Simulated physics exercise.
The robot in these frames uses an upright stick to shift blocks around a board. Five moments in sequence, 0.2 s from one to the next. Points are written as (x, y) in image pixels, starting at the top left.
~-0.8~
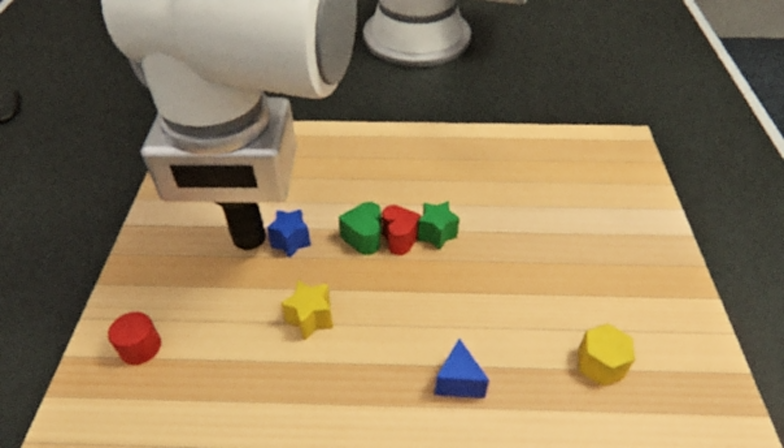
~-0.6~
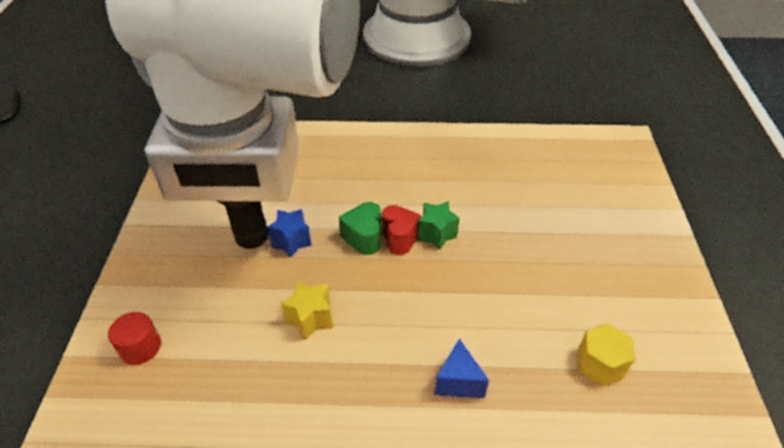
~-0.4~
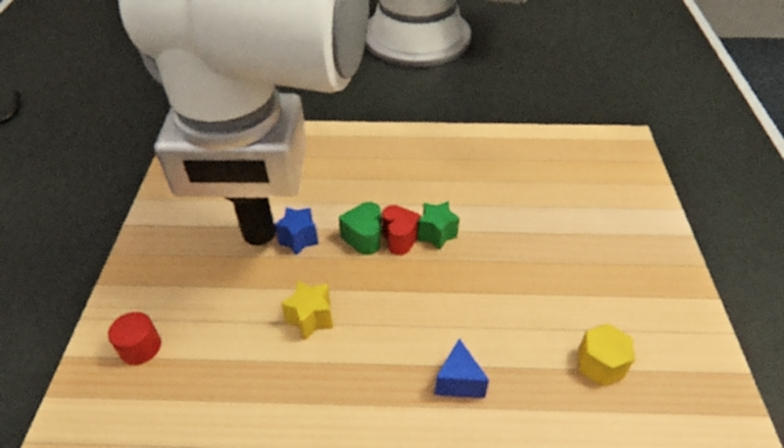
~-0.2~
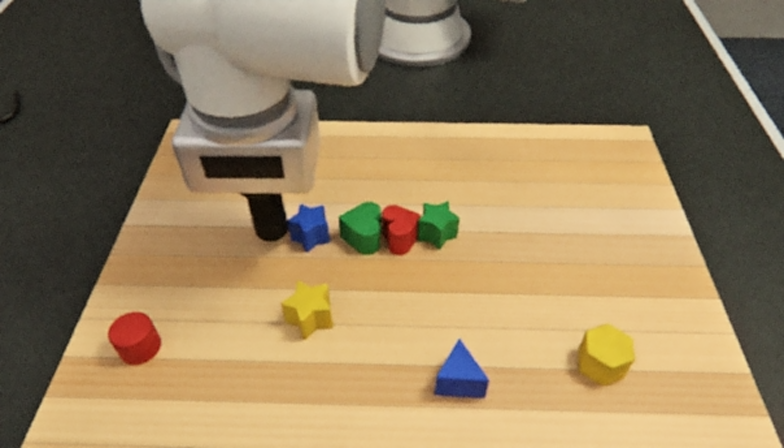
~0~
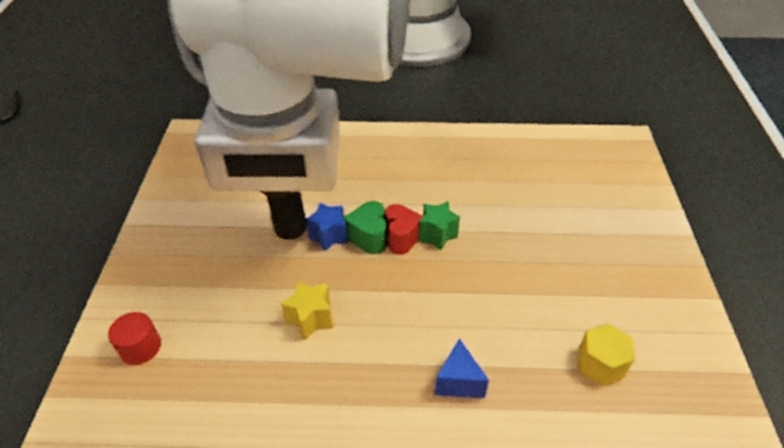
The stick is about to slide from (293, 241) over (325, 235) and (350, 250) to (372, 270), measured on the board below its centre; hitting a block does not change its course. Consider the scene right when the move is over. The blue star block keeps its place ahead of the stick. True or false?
My answer: False.
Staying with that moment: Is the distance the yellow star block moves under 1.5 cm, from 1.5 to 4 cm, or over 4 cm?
It travels less than 1.5 cm.
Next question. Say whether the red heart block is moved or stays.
It is moved off its spot.
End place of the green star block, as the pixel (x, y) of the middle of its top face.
The middle of the upper face of the green star block will lie at about (493, 209) in the picture.
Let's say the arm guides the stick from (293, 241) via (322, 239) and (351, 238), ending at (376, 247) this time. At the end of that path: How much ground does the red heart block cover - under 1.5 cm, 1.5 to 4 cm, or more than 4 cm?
Upwards of 4 cm.
What follows on the original path. One third of the way, stick at (325, 224); blue star block at (355, 213), turned 40° clockwise; green heart block at (389, 220); red heart block at (422, 218); green star block at (456, 215).
Two thirds of the way, stick at (349, 240); blue star block at (379, 224), turned 30° clockwise; green heart block at (416, 226), turned 25° anticlockwise; red heart block at (447, 219), turned 15° anticlockwise; green star block at (480, 213).
At the end, stick at (372, 258); yellow star block unmoved; blue star block at (399, 236), turned 10° clockwise; green heart block at (435, 231), turned 40° anticlockwise; red heart block at (462, 218), turned 30° anticlockwise; green star block at (493, 209), turned 20° anticlockwise.
